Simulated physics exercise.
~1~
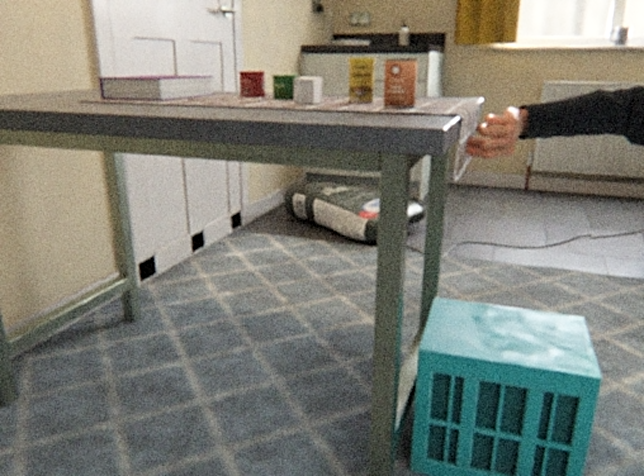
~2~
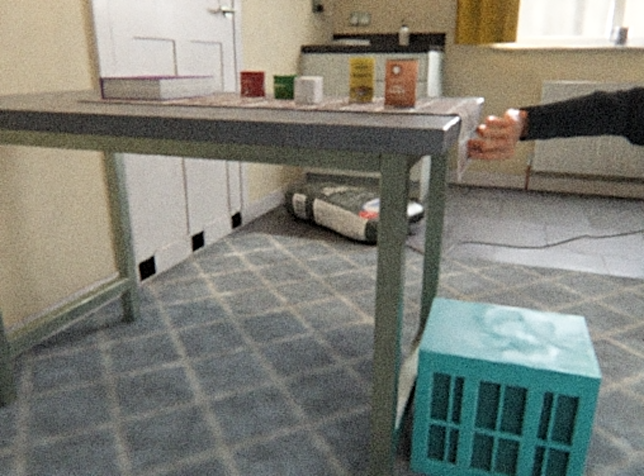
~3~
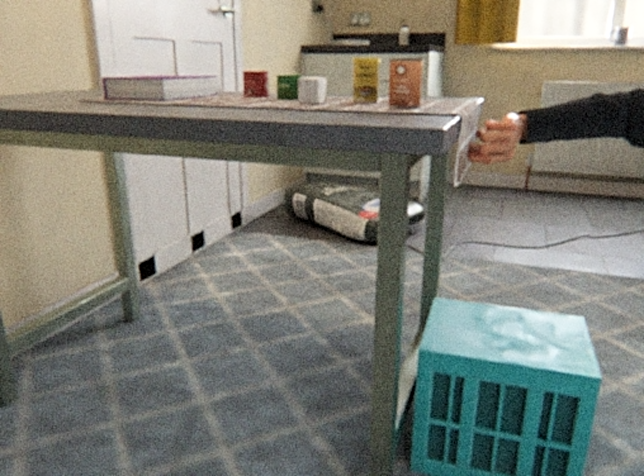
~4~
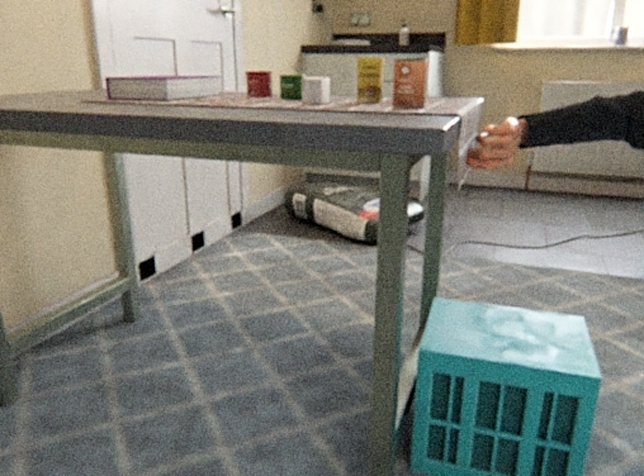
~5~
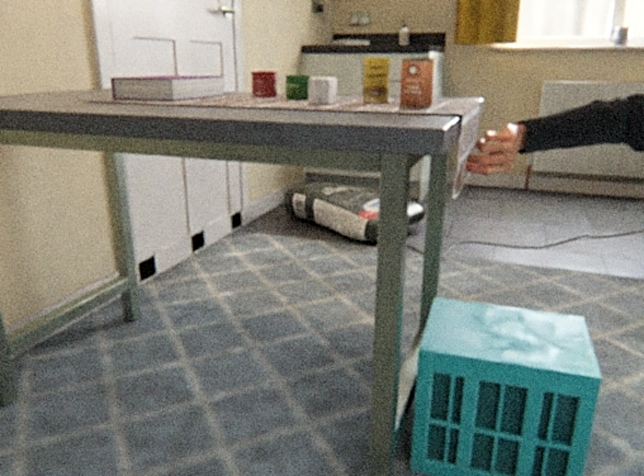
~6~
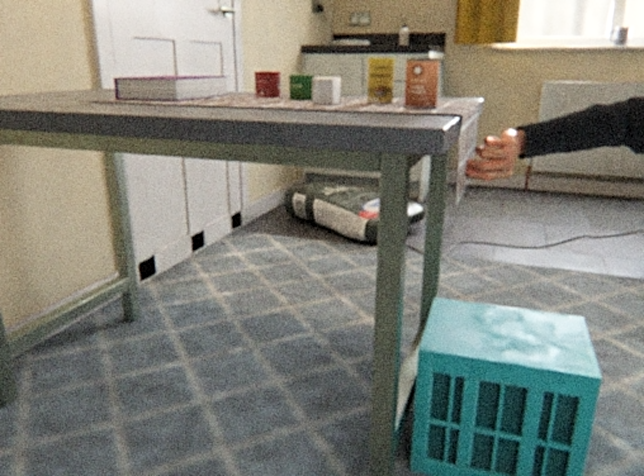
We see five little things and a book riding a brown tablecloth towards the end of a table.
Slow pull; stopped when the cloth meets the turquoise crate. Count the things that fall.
Lost over the edge: Three.
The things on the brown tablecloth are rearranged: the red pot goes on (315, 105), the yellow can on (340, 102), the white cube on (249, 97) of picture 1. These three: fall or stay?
The red pot topples down, the yellow can topples down, and the white cube stays put.
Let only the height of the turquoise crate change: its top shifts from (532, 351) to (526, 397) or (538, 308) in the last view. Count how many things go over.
It would be 4 and 2.
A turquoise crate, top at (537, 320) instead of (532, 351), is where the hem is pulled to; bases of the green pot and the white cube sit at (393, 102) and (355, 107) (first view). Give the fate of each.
Outcome for the green pot: It is lost. Outcome for the white cube: It is lost.
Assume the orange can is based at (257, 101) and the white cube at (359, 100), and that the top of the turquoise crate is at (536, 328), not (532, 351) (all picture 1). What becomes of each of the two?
The orange can ends up on top while the white cube ends up off.
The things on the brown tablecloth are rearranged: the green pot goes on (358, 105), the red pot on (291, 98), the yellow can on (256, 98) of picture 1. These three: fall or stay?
Result - green pot: Down; red pot: Still up; yellow can: Still up.
Soon after, hem near (461, 264); orange can gone.
Then, hem on the crate; orange can and yellow can gone.
At rest, hem on the crate; orange can, yellow can and white cube gone. The table loses three.
